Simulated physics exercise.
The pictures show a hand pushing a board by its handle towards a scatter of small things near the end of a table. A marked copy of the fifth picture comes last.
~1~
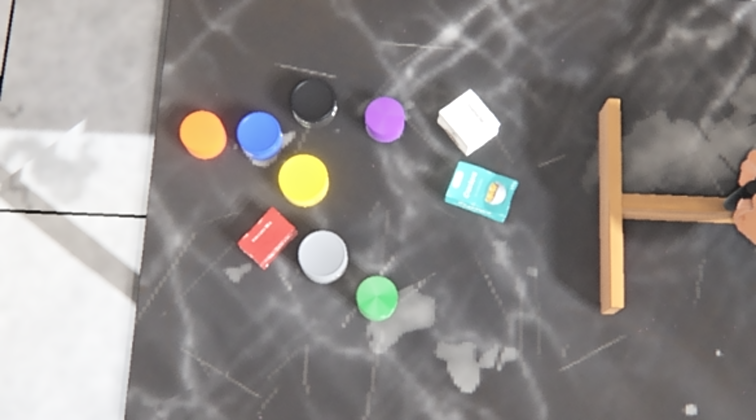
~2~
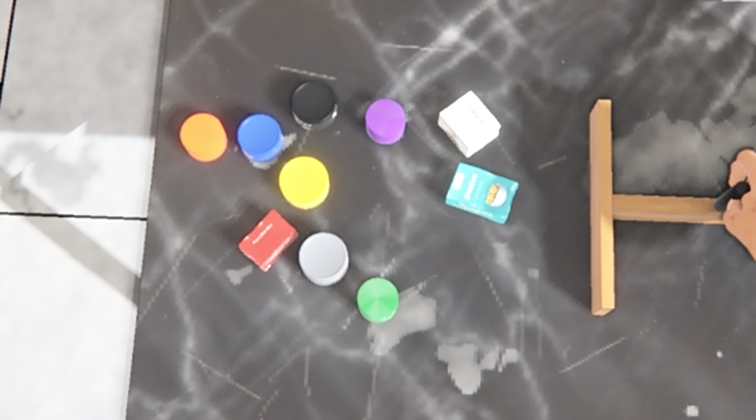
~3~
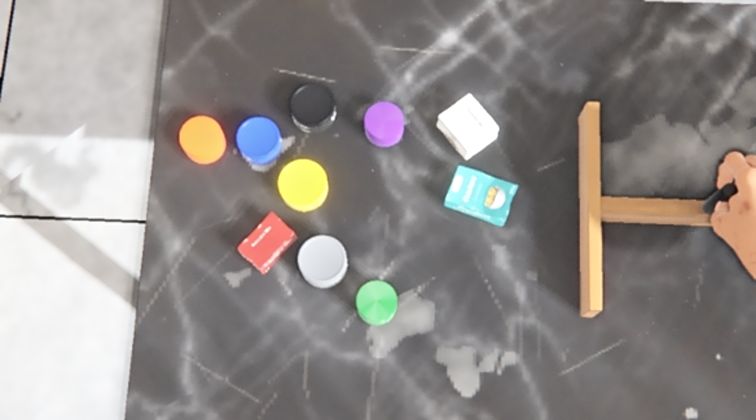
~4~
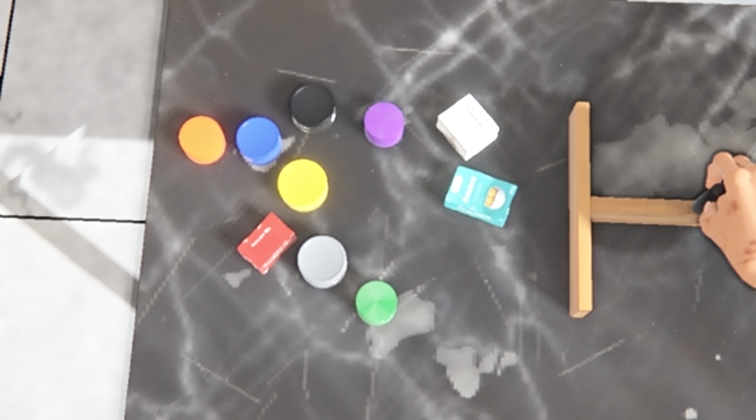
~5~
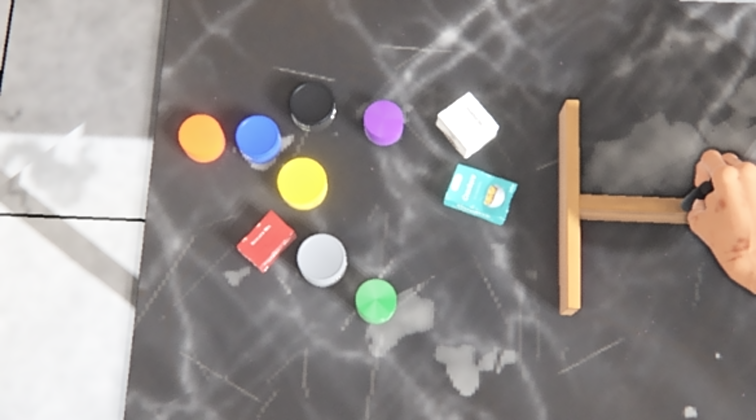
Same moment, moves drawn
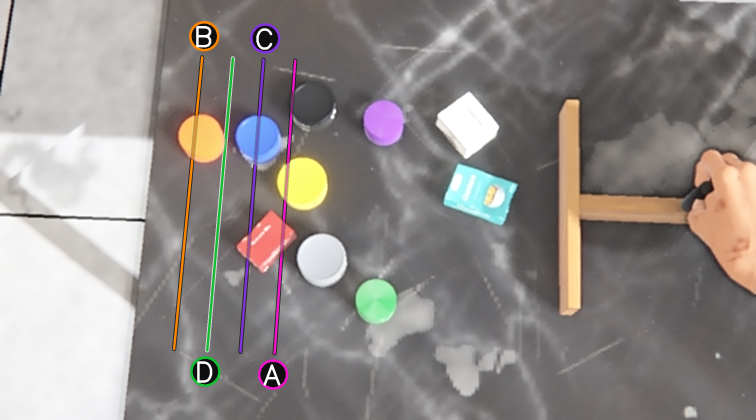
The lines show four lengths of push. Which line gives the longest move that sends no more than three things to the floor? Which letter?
Up to line D.
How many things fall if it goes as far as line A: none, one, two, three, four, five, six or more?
By then, none.
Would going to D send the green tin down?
No.
On the marked copy, A at (285, 201); B at (189, 197); C at (252, 200); D at (221, 199).
With D. Early on, board (446, 196); white packet (416, 113); purple tin (378, 123).
Further on, board (319, 191); yellow jar (231, 185); blue jar (245, 143).
At the end, board (219, 187); orange tin over the edge; yellow jar over the edge; two fallen.
As for the rest, A is within the limit but short; B drops five; C is within the limit but short.
